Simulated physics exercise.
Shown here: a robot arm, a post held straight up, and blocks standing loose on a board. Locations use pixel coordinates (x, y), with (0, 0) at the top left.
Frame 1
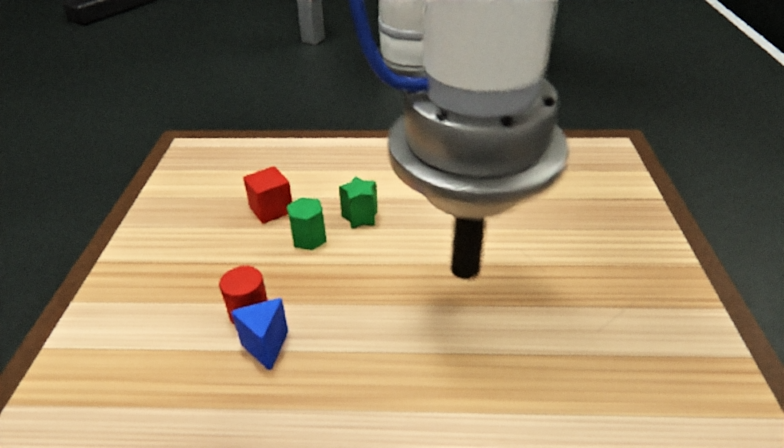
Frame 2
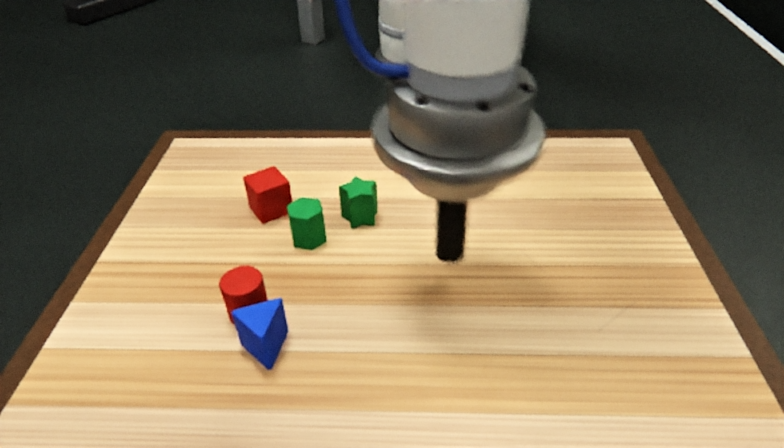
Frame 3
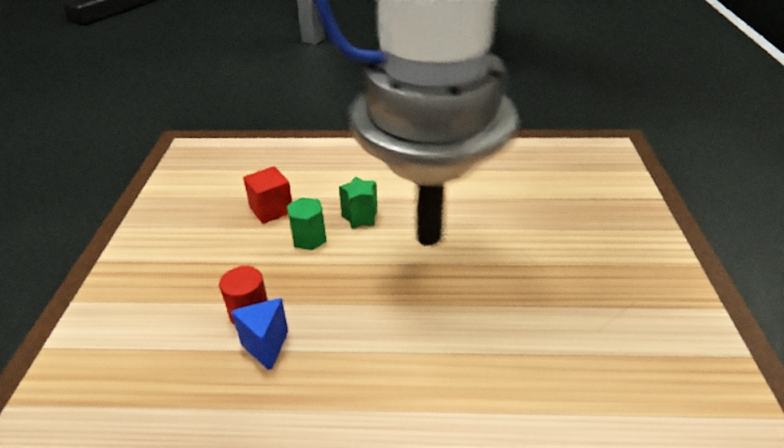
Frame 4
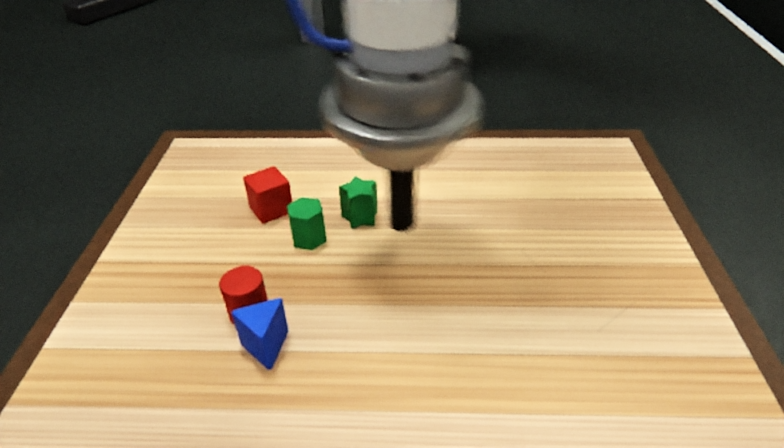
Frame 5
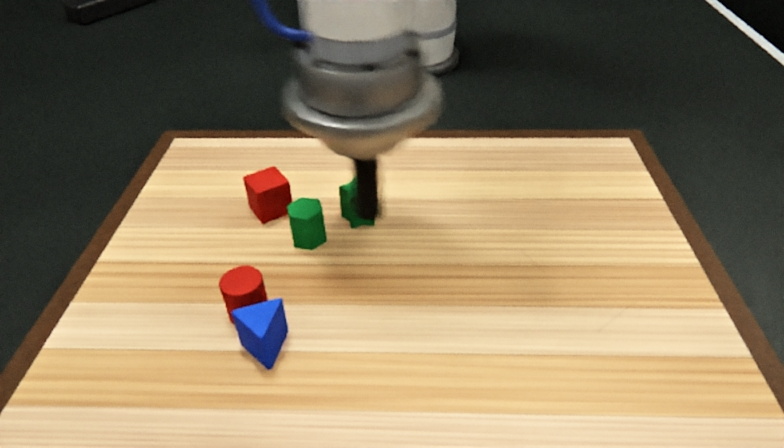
On a wooden board, a robot arm moving its black post left and away past loose blocks, partly covering the green star.
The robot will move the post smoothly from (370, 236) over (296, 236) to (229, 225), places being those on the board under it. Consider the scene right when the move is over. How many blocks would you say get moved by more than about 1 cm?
I'd say just one block gets shifted by more than about 1 cm.
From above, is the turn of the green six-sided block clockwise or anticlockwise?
It spins anti-clockwise.
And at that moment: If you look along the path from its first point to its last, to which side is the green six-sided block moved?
Taking start-to-end as forward, the block's sideways shift goes to the left.
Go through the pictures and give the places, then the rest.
The first picture shows lower end of the post (465, 270), tops of blocks, green six-sided block (305, 207), green star (359, 186).
The second picture shows post (450, 254), blocks as before.
The third picture shows post (429, 238), blocks as before.
The fourth picture shows post (402, 224), blocks as before.
The fifth picture shows post (369, 213), green six-sided block (305, 207), green star partly hidden.
One third of the way, post (316, 213); green six-sided block (284, 208).
Two thirds of the way, post (266, 212); green six-sided block (233, 209).
At the end, post (223, 202); green six-sided block (193, 208), turned 60° anticlockwise; green star not moved.
